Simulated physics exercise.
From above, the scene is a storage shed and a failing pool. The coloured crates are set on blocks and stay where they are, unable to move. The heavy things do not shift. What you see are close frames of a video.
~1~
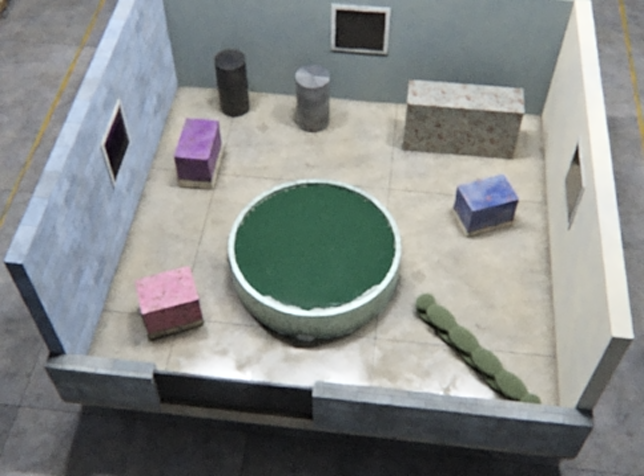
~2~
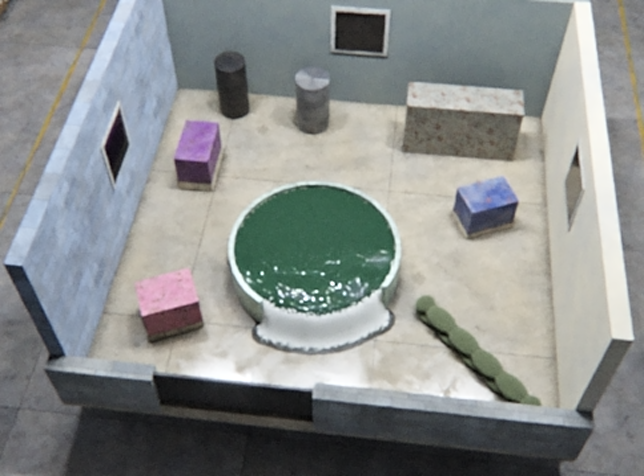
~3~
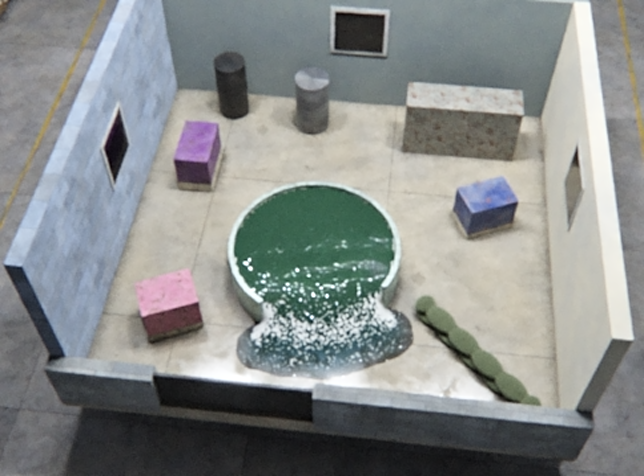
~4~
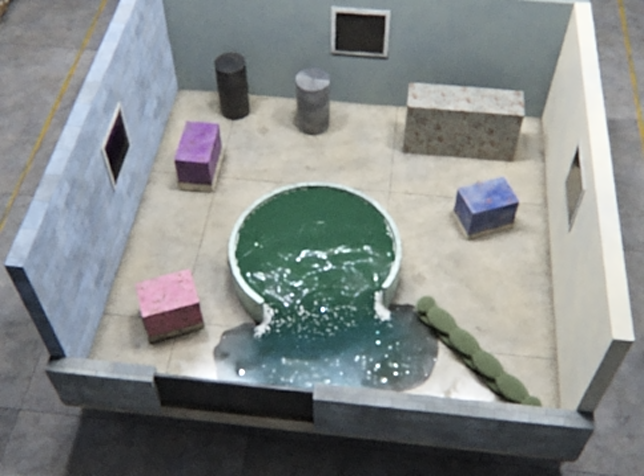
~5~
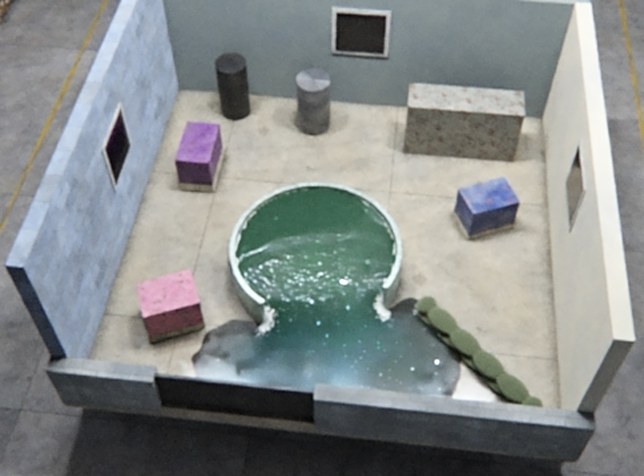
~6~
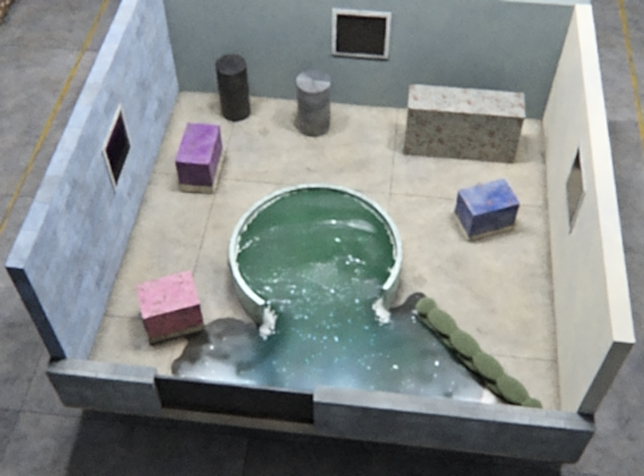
In a storage shed, a round pool breaks open and green water spreads across the floor.
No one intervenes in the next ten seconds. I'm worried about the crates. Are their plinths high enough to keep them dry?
Outcome: The blue crate is not above the water. The purple crate stays above the water. The pink crate is not above the water.
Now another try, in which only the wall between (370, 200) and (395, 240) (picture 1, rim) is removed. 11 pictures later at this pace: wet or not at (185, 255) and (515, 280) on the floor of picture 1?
Waterless, submerged.
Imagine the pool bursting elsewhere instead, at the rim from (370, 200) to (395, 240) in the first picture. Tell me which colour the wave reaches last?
That would be the pink one, reached last.
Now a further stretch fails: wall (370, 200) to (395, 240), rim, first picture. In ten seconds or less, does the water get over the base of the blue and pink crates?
Note: Blue crate is overtopped; pink crate is left dry.
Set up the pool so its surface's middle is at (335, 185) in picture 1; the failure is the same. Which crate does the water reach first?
The pink-painted one.
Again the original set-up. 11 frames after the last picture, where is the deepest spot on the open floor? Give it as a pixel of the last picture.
Look near (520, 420).
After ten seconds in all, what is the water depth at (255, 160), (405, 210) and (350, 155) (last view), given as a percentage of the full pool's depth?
6, 6 and 16 per cent, roughly.
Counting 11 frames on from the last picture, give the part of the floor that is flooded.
Share estimate: About 25 per cent.
A moment on, water covers 20 % of the floor; the blue crate not reached, the purple crate not reached, the pink crate water round its plinth.
Next, water covers 25 % of the floor; the blue crate not reached, the purple crate not reached, the pink crate water round its plinth.
Then, water covers 50 % of the floor; the blue crate water round its plinth, the purple crate not reached, the pink crate water round its plinth.
Later, water covers 80 % of the floor; the blue crate water round its plinth, the purple crate water round its plinth, the pink crate water round its plinth.
In the end, water covers 100 % of the floor; the blue crate was topped, the purple crate stayed above the water, the pink crate was topped.
